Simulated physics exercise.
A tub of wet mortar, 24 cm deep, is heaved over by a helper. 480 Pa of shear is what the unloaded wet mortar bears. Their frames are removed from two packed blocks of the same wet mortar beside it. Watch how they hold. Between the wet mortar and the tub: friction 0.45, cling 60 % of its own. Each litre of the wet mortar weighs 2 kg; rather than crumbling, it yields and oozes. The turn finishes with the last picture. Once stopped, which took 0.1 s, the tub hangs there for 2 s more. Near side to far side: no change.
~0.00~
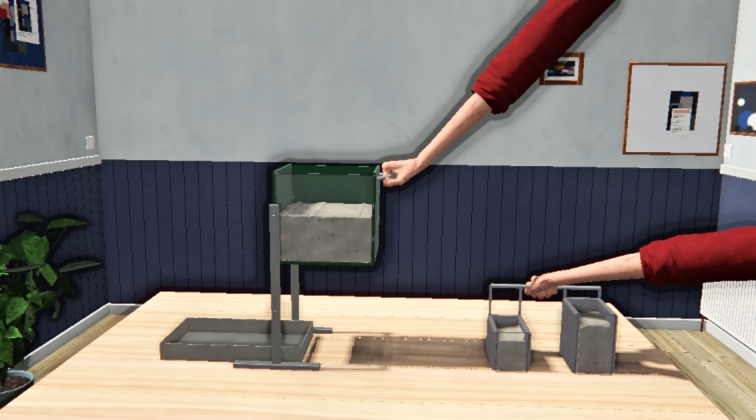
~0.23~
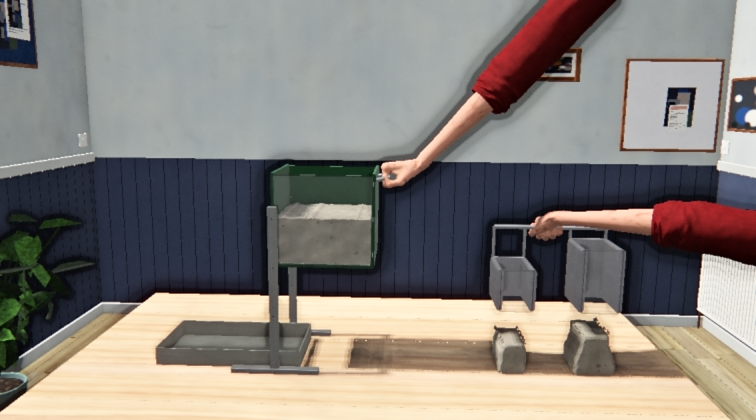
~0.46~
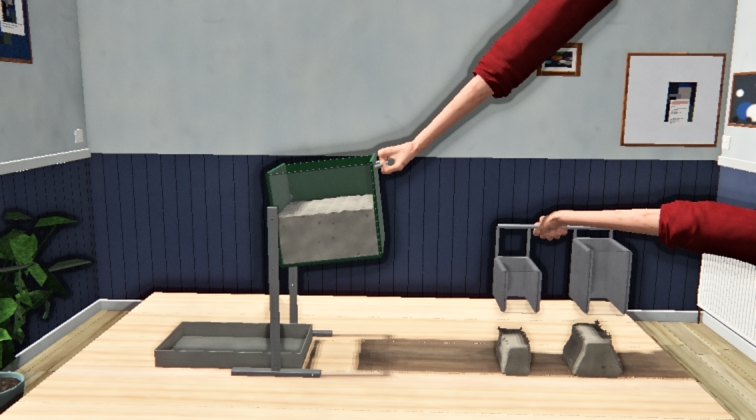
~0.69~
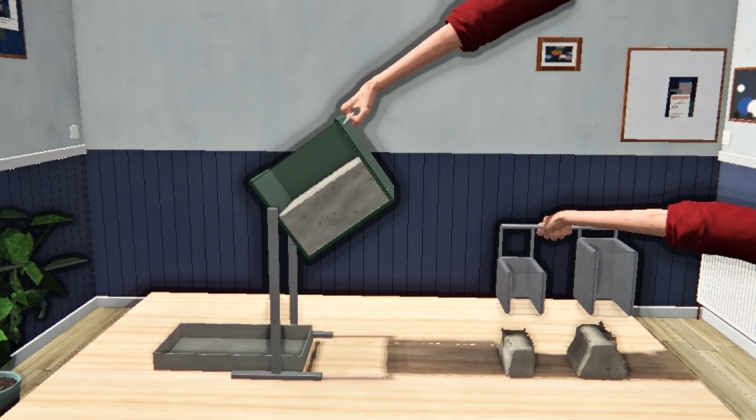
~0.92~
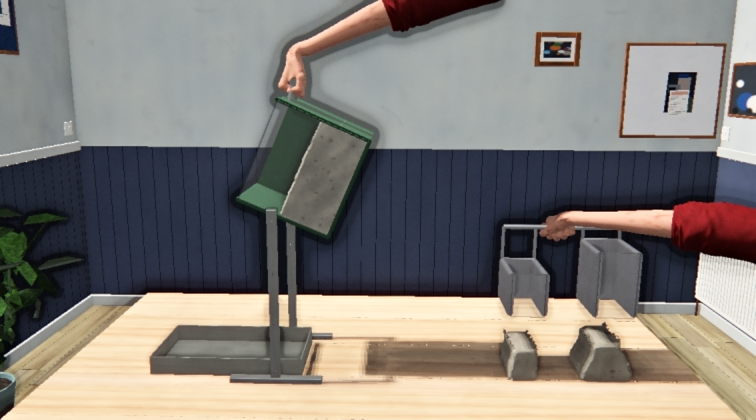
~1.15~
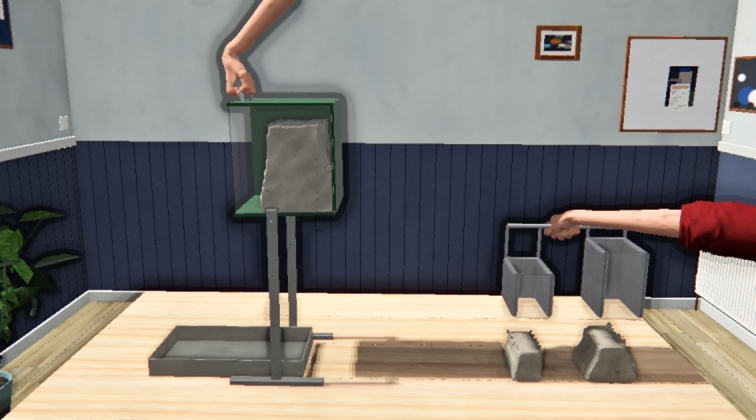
Two gray molds were lifted by a hand off two small blocks of wet mortar, which sagged slightly, and then another hand tipped a green tub of mortar leftward onto its side above a tray.
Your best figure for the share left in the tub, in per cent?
I would say about 67 %.
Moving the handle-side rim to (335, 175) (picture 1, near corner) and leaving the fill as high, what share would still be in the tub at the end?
Some 100 per cent, I reckon.
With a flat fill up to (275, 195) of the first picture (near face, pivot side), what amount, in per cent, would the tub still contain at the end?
About 50 %.
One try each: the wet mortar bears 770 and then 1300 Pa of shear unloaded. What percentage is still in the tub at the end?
About 65 % first, about 100 % second.
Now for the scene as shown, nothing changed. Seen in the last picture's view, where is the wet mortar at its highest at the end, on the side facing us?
The highest point is near (305, 170) in the last picture.
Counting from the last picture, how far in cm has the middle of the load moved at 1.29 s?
6 cm.
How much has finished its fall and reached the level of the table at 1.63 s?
About 0 %.
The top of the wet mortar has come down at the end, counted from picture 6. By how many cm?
About 11 cm.
After 1.29 s, the tub is at 91 degrees and holds 98 %.
After 1.46 s, the tub is at 91 degrees and holds 73 %.
After 1.63 s, the tub is at 91 degrees and holds 67 %.
After 1.80 s, the tub is at 91 degrees and holds 67 %.
After 3.15 s, the tub is at 91 degrees and holds 67 %.
